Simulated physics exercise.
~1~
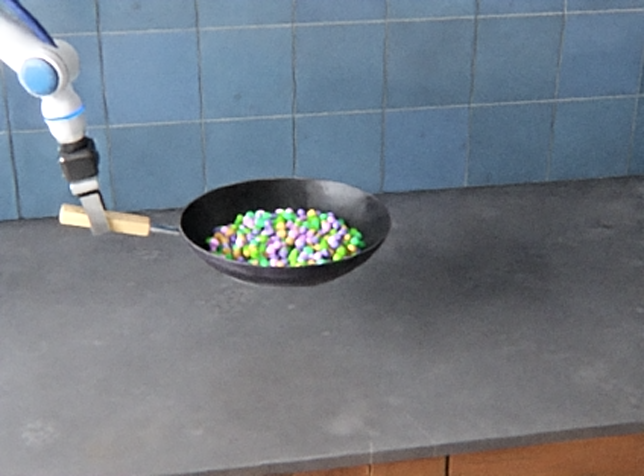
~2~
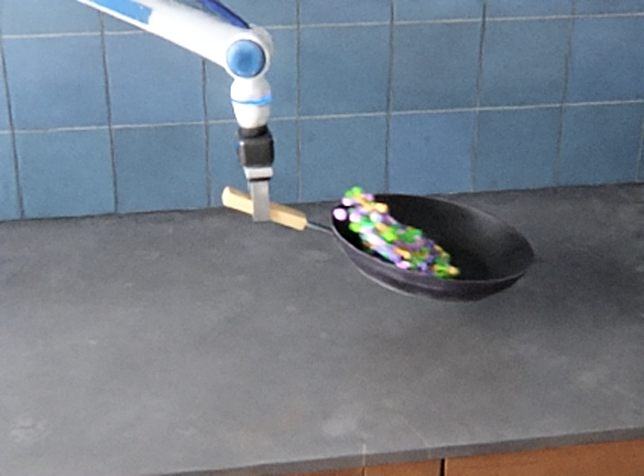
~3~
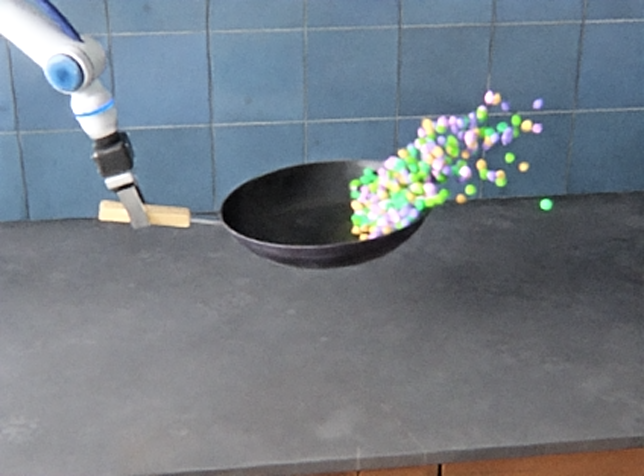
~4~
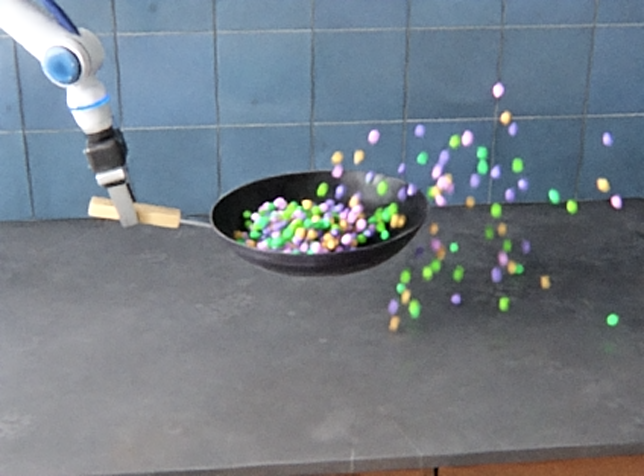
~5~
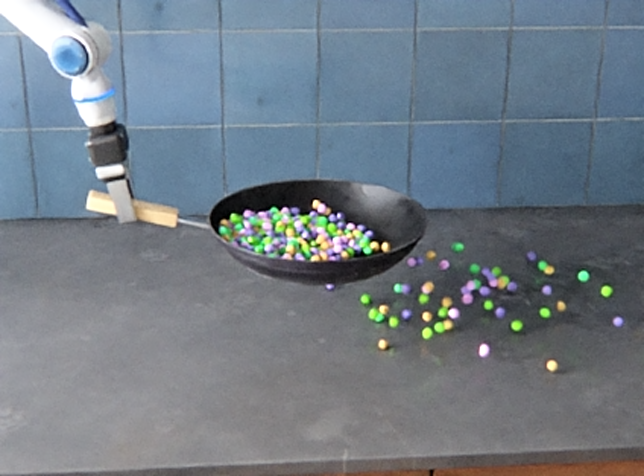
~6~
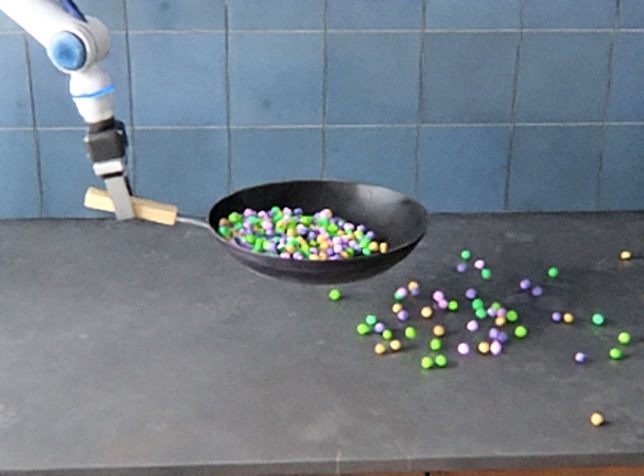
A robot arm swept a black frying pan of colourful round sweets to the right, then jerked it back left, flinging some over the far rim and scattering them across the grey counter, while most stayed in the pan.
